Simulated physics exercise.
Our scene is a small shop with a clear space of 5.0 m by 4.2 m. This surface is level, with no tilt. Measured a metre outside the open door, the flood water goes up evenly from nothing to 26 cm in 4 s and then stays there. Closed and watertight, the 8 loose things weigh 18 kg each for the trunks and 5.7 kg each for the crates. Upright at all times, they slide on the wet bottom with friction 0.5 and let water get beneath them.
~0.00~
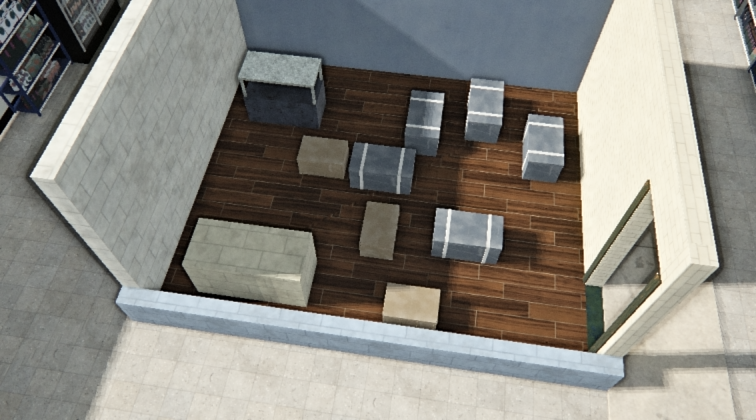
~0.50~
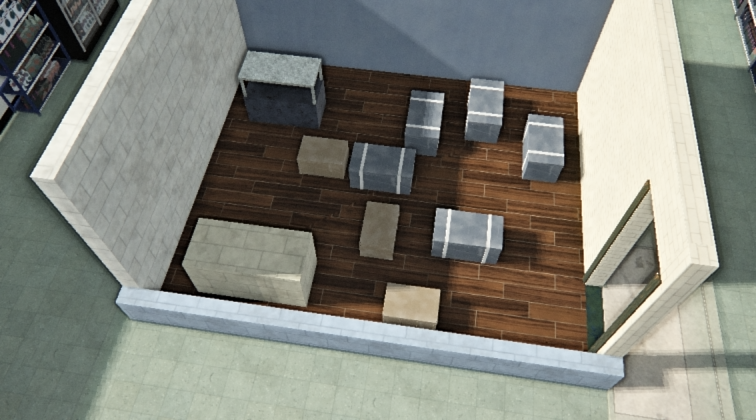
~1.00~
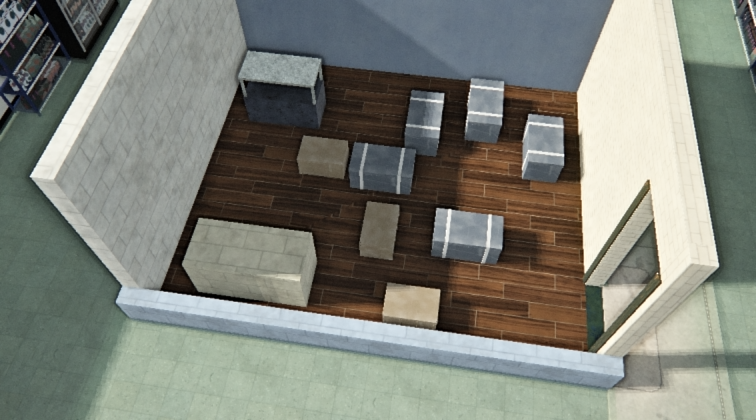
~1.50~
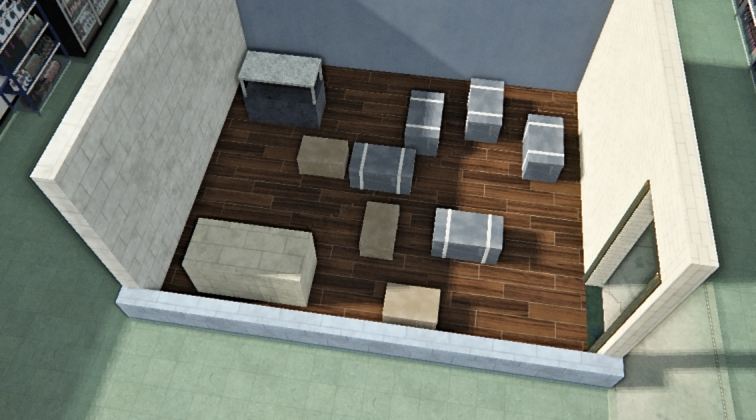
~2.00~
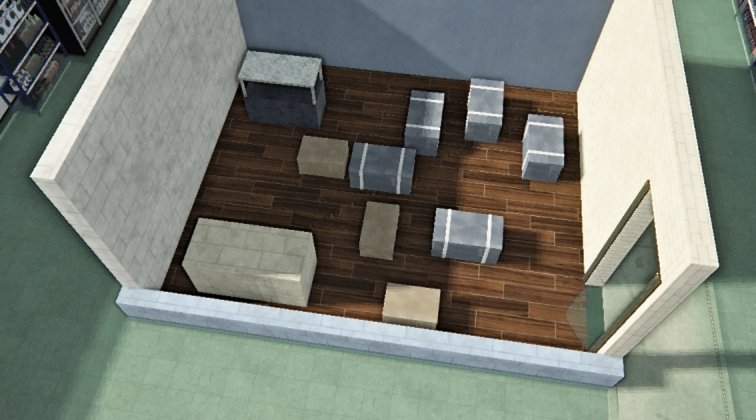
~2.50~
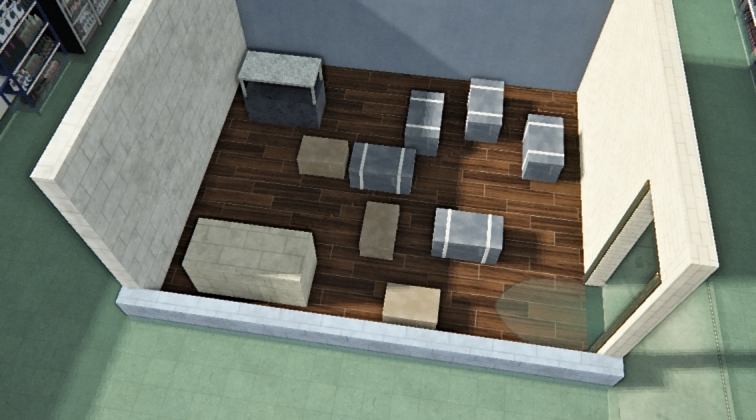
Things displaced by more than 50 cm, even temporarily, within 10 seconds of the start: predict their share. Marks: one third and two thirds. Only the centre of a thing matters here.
Between one and two thirds.
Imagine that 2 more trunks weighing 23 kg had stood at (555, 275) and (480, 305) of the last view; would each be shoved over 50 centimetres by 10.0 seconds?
The first: Exceeds it. The second: Exceeds it.
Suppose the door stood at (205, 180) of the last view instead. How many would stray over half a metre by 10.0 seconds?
Then 6.
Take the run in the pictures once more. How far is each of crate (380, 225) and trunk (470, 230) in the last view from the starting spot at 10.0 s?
Respectively 200 and 120 centimetres.
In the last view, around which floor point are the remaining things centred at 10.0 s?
The centre is close to (398, 159).
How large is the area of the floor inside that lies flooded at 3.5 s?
Wet area: Approx. 3.0 m2.
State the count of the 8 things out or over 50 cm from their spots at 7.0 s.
Count: 3.
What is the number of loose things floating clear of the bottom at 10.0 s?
Just then, the number is 5.
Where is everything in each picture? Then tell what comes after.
A trunk at (546, 139), on the bottom; a trunk at (383, 160), on the bottom; 0.0 m2 under water; 0 of 8 have shifted, in the first picture.
A trunk at (546, 139) rests on the ground; a trunk at (383, 160) rests on the ground; water covers 0.0 m2; 0 of 8 have shifted, in the second picture.
A trunk at (546, 139), on the bottom; a trunk at (383, 160), on the bottom; 0.0 m2 under water; 0 of 8 have shifted, in the third picture.
A trunk at (546, 139), on the bottom; a trunk at (383, 160), on the bottom; 0.0 m2 under water; 0 of 8 have shifted, in the fourth picture.
A trunk at (546, 139) rests on the ground; a trunk at (383, 160) rests on the ground; 0.1 m2 under water; 0 of 8 have shifted, in the fifth picture.
A trunk at (546, 139) rests on the ground; a trunk at (383, 160), on the bottom; water covers 0.7 m2; 0 of 8 have shifted, in the sixth picture.
After 3.5 s 0 of 8 are over 50 cm from their spots; 0 afloat.
After 4.5 s 1 of 8 are over 50 cm from their spots; 1 afloat.
After 7.0 s 3 of 8 are over 50 cm from their spots; 2 afloat.
After 10.0 s 5 of 8 are over 50 cm from their spots, and 5 have been at some point; 5 afloat.
